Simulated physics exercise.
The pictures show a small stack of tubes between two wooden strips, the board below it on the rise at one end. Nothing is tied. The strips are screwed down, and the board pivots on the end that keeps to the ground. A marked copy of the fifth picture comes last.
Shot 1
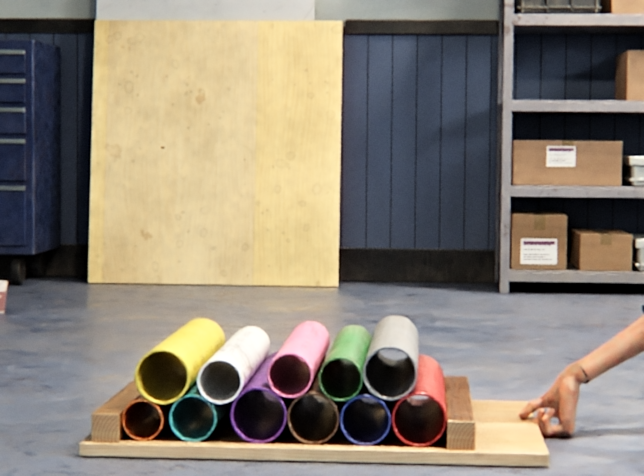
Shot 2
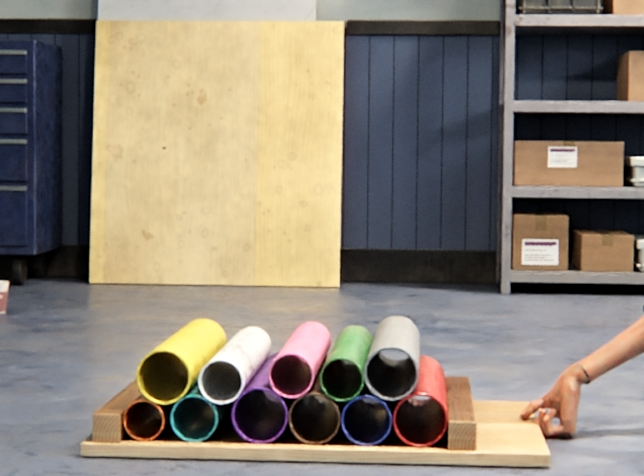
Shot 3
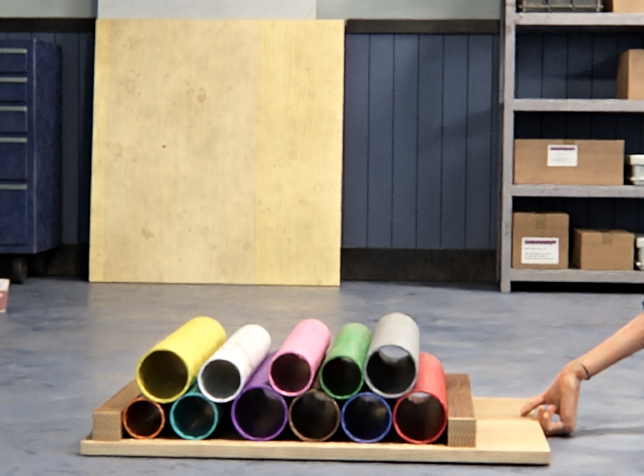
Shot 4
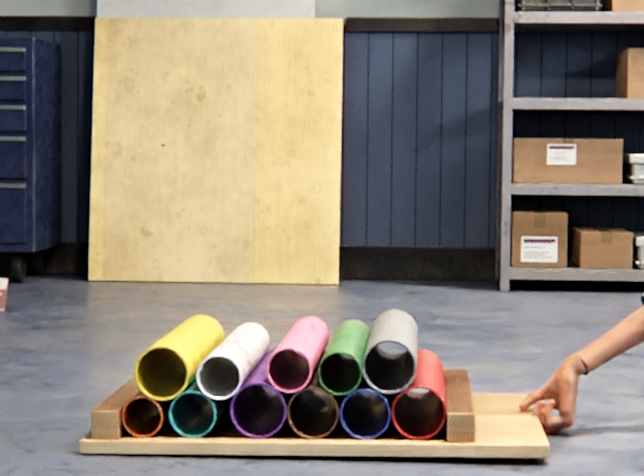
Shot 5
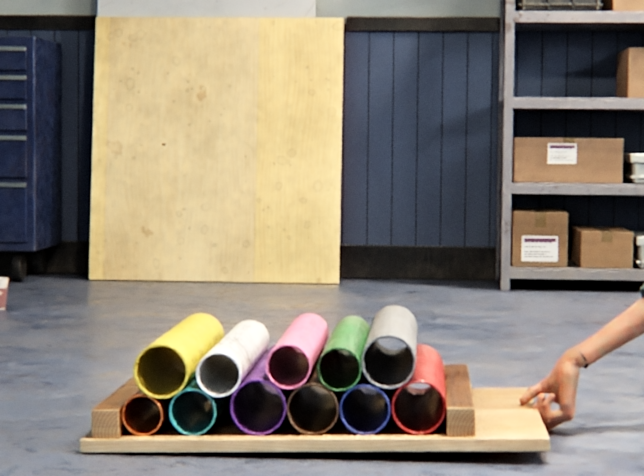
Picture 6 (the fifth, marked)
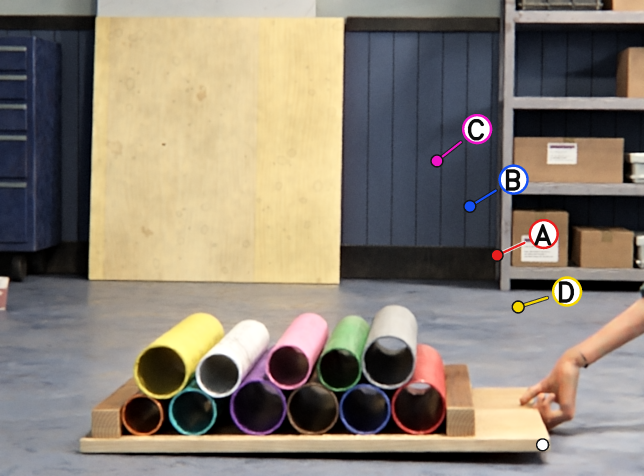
A board holding two rows of colourful tubes between wooden strips starts flat on the floor, then tilts up very slightly at its right end as a hand there lifts it, the tubes staying stacked in place.
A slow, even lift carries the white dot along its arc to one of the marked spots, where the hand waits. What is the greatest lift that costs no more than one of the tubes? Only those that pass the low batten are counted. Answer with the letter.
At most to D.
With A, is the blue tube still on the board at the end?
Yes, with A.
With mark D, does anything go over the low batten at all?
Yes.
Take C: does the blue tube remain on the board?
Yes, with C.
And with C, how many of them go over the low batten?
At C the number is five.
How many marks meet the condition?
The number is one.
On the copy, A at (497, 255); B at (470, 206); C at (437, 161); D at (518, 307); the white dot at (542, 445).
On D. First, board at 14°.
Then, board at 19°.
Finally, board at 19°, one over the low batten (yellow).
By contrast, A two over the low batten (yellow, white); B five over the low batten; C five over the low batten.
